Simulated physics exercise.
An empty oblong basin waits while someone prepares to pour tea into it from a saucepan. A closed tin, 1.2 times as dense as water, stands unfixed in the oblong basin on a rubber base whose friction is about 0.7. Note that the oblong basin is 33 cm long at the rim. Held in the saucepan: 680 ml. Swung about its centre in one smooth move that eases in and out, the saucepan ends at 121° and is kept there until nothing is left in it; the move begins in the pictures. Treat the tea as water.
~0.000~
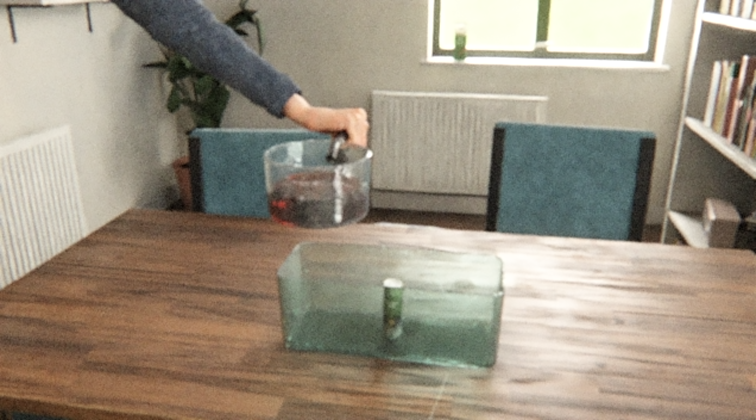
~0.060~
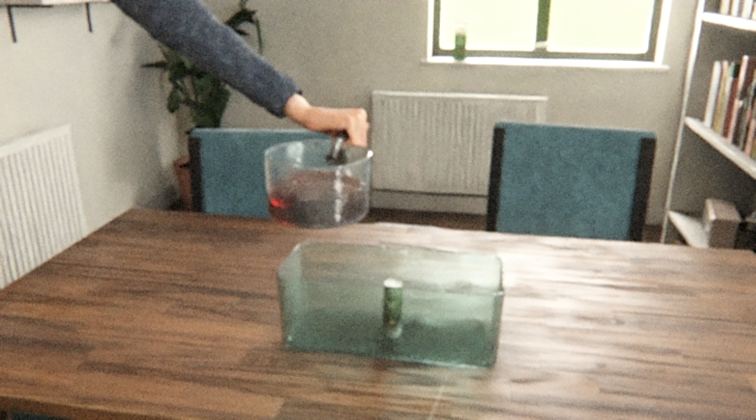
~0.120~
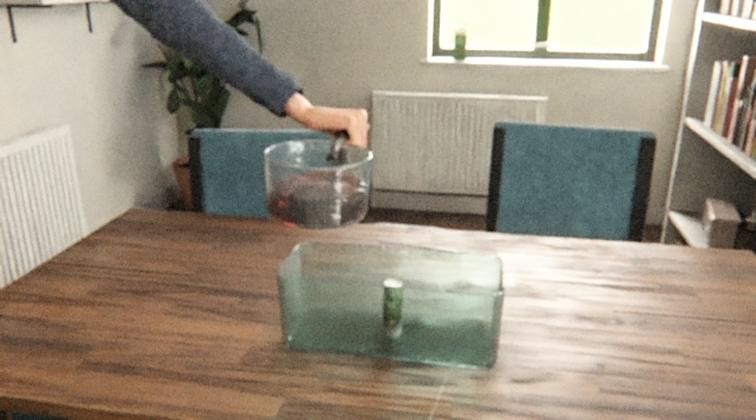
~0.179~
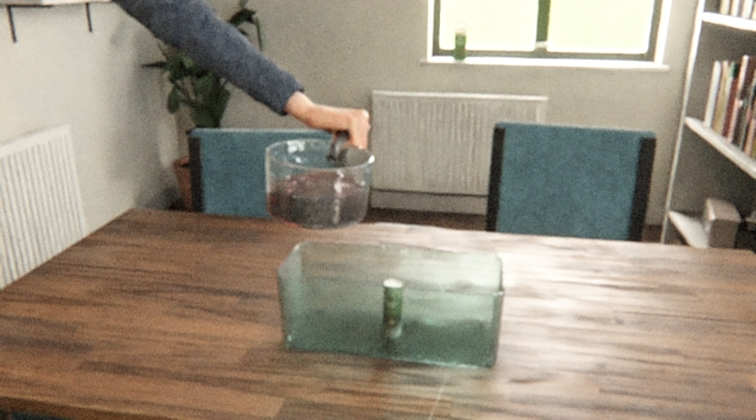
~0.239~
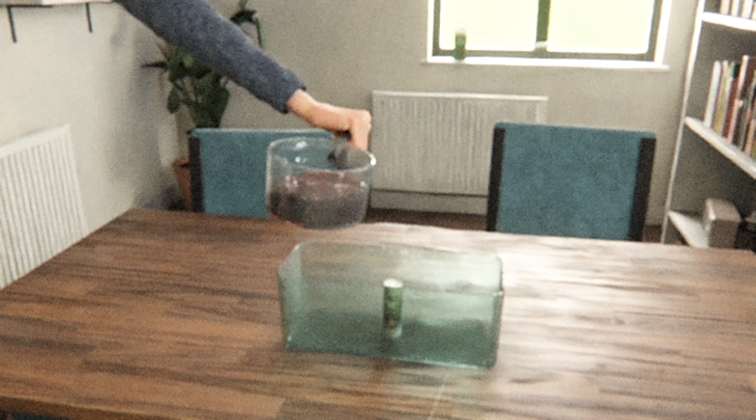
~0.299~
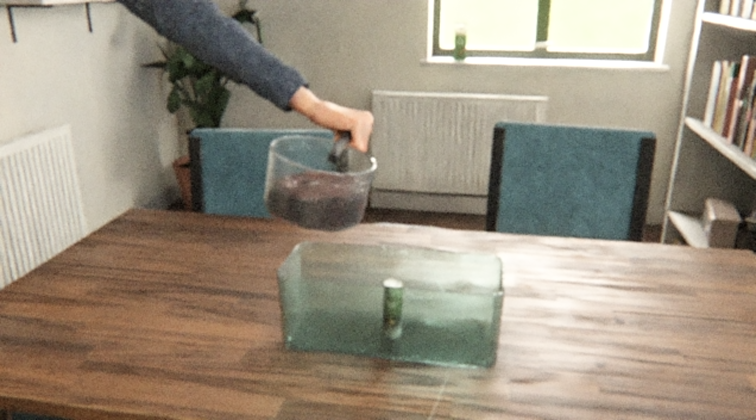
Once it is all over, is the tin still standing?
Yes.
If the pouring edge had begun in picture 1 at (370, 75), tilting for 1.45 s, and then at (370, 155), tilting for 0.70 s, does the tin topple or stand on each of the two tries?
First it remains upright; then it topples.
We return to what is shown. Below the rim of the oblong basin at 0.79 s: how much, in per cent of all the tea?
Near 3 in a hundred.
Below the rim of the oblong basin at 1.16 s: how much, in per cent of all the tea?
About 78 per cent.
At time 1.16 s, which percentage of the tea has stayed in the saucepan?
Remaining share: Approx. 12 %.
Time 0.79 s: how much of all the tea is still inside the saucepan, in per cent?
About 76 per cent.
After 0.79 s the tilt is 70° and 76 per cent is still to pour; the tin stands where it began.
After 1.16 s the tilt is 109° and 12 per cent is still to pour; the tin stands where it began.
After 1.54 s the tilt is 121° and 0 per cent is still to pour; the tin stands 1 cm from where it began.
After 1.95 s the tilt is 121° and 0 per cent is still to pour; the tin stands 1 cm from where it began.
In the end the tin stands 1 cm from where it began.
